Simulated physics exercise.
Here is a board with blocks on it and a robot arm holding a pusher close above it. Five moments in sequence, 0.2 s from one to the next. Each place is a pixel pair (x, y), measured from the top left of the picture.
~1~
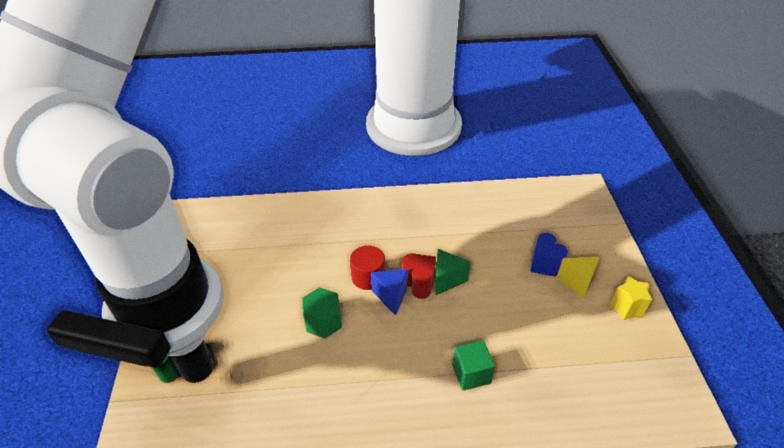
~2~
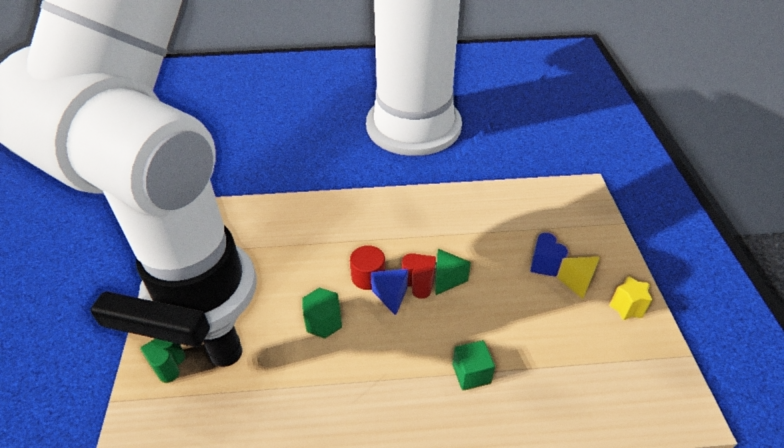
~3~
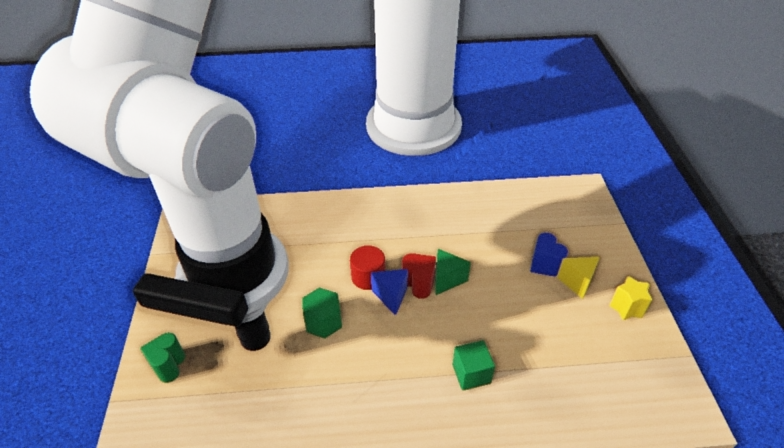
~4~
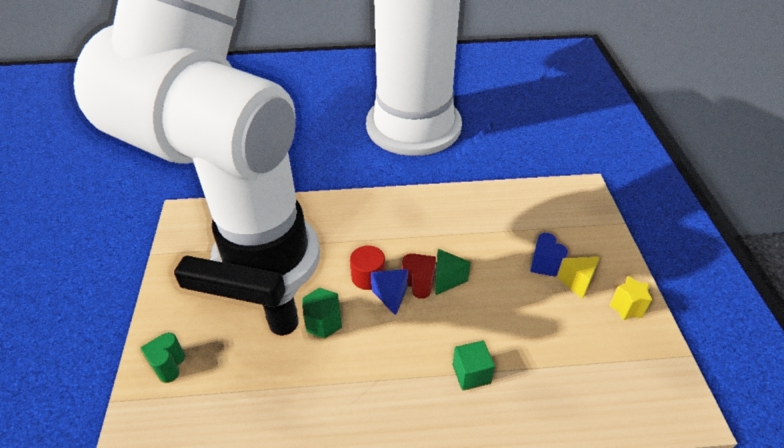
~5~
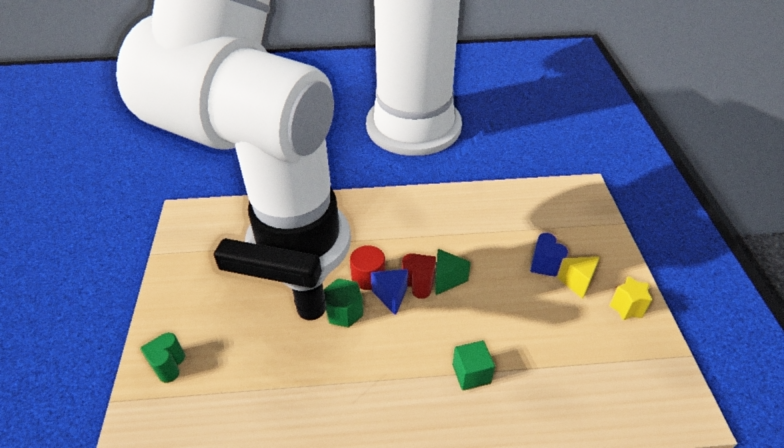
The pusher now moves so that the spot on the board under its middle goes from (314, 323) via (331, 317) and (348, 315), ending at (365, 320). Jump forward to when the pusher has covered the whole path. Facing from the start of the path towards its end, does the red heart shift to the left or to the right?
It moves off to the left.
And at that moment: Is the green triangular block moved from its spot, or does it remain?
The green triangular block changes place.
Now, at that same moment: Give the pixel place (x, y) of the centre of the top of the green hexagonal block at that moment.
It ends at (389, 284).
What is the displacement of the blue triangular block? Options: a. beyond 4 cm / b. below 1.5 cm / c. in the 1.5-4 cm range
Answer: C.
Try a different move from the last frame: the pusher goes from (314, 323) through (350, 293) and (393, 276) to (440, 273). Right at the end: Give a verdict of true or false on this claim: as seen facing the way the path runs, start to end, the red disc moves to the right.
Verdict: False.
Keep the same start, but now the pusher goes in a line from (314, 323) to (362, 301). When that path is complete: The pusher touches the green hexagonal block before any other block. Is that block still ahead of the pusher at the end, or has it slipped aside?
It rides in front to the end.
On the path given first. Halfway along, pusher at (338, 301); green hexagonal block at (367, 282); red disc at (369, 255); blue triangular block at (396, 277), turned 15° clockwise.
At the end, pusher at (364, 306); green hexagonal block at (389, 284), turned 30° anticlockwise; red disc at (370, 254); blue triangular block at (414, 271); red heart at (435, 256); green triangular block at (460, 258).
